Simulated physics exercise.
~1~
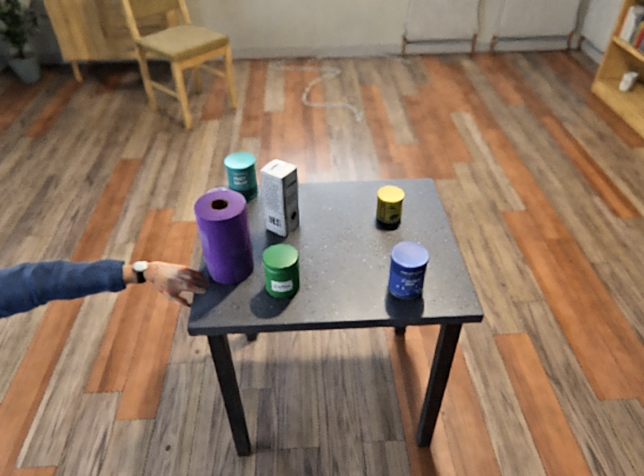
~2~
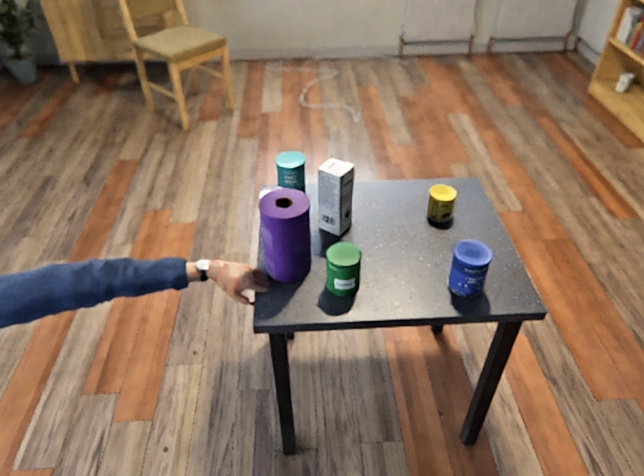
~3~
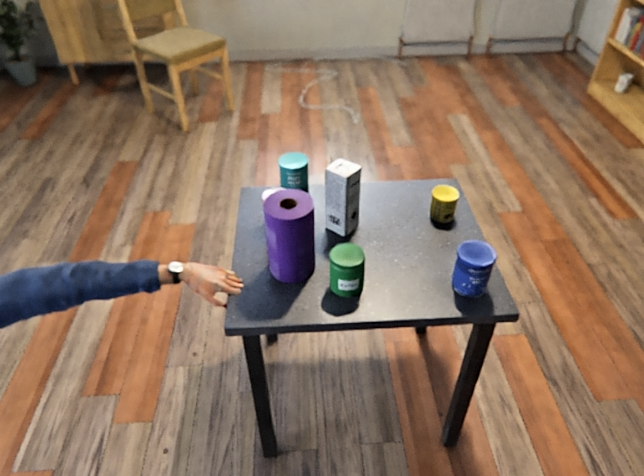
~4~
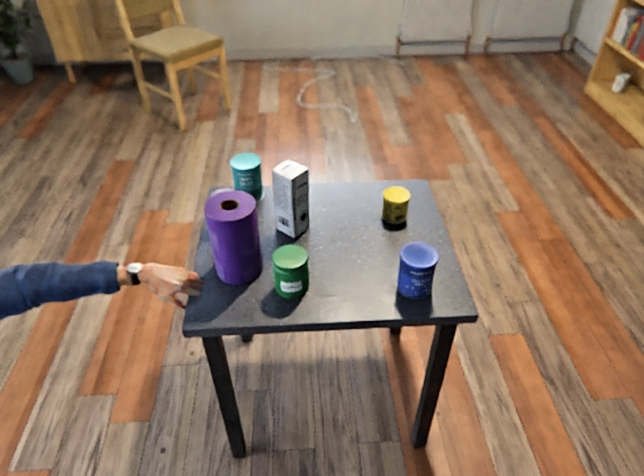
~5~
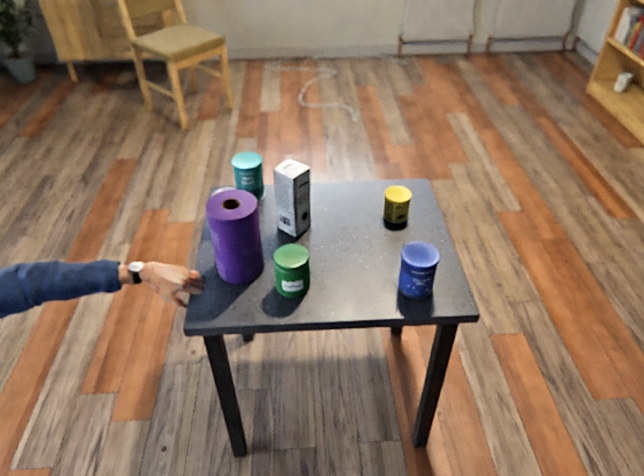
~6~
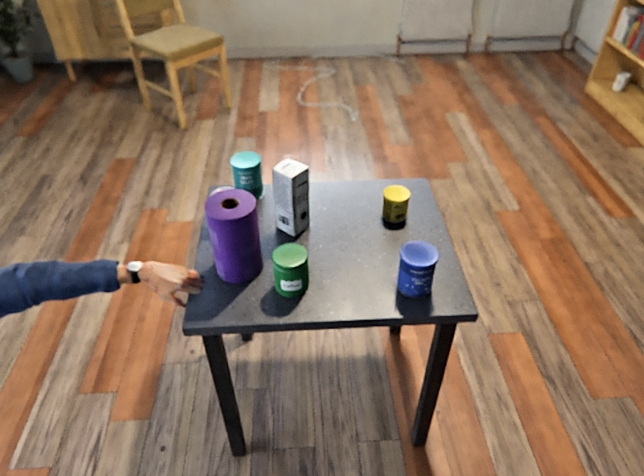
A hand shoves a small dark table right, then pulls it back left, the purple roll and colourful tins staying upright.
